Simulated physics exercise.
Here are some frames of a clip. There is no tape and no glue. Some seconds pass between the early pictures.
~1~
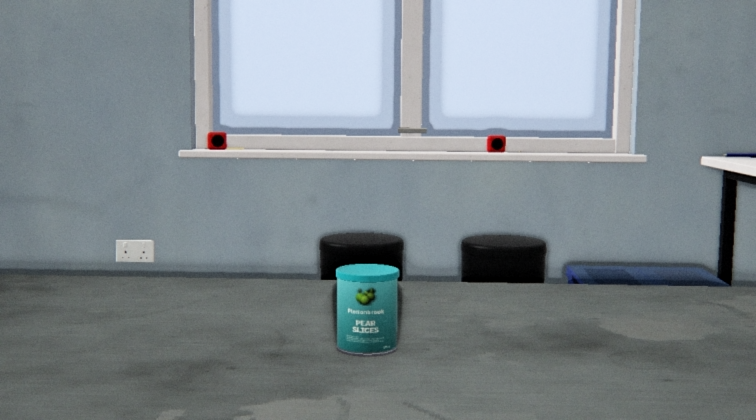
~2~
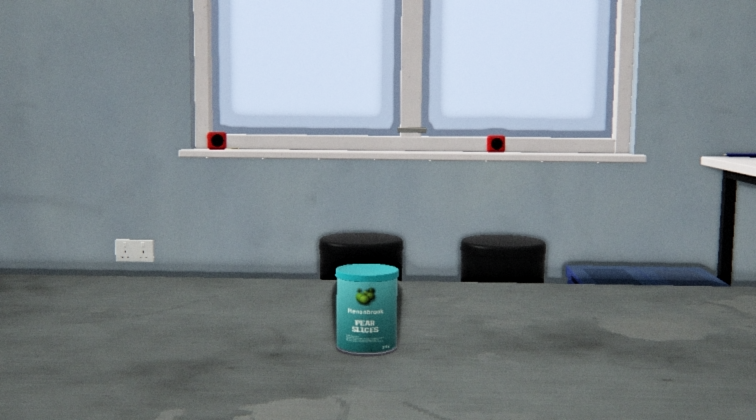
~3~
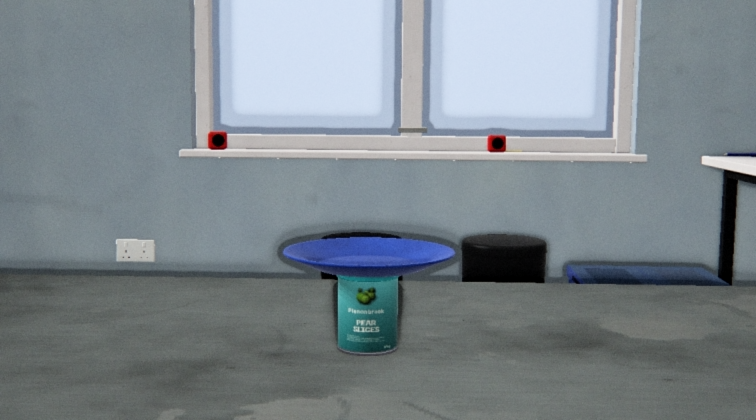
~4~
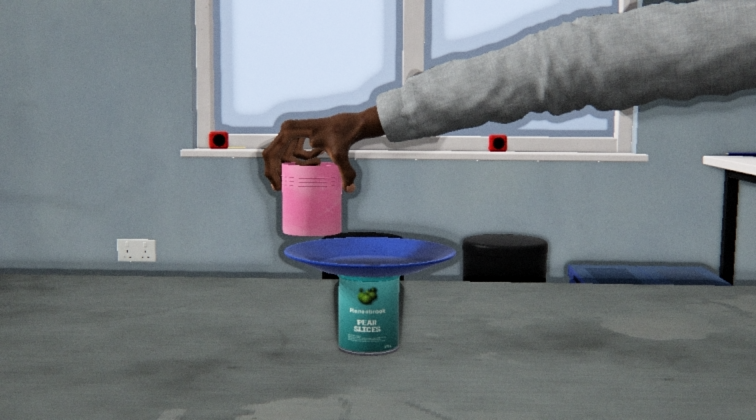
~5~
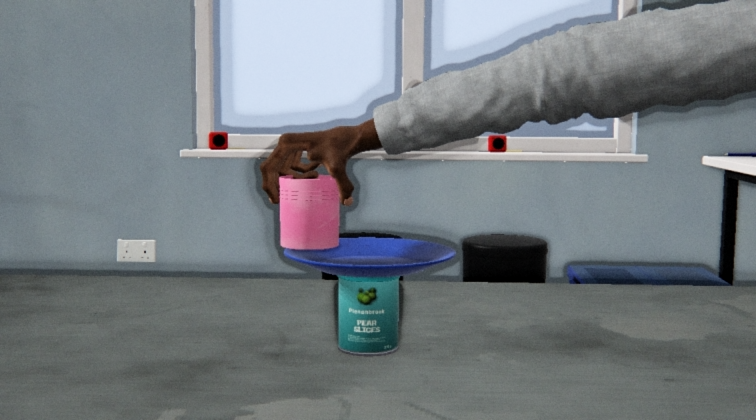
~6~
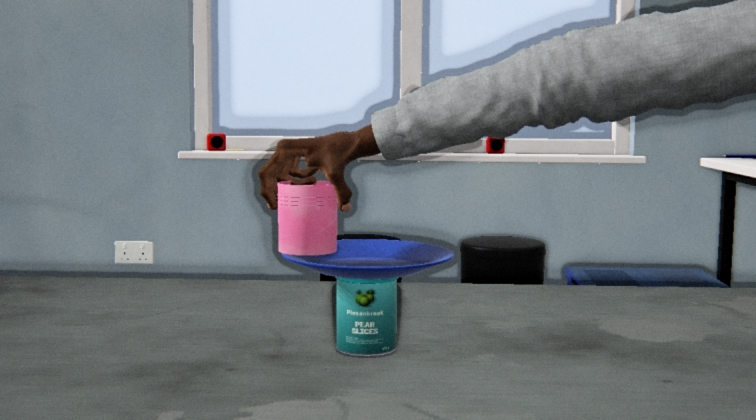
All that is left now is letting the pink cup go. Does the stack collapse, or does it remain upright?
Secure.
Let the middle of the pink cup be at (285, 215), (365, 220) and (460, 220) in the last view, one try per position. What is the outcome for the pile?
Collapses; stays standing; collapses.
Then, 0.40 s later than the last frame, all is still.
Then, 1.20 s later than the last frame, pink cup resting near (308, 218).
Then, 1.90 s later than the last frame, pink cup resting near (307, 218).
When it is over, all 3 as before. End places, in pixels of the last picture, pink cup near (307, 218). The pile keeps its balance.
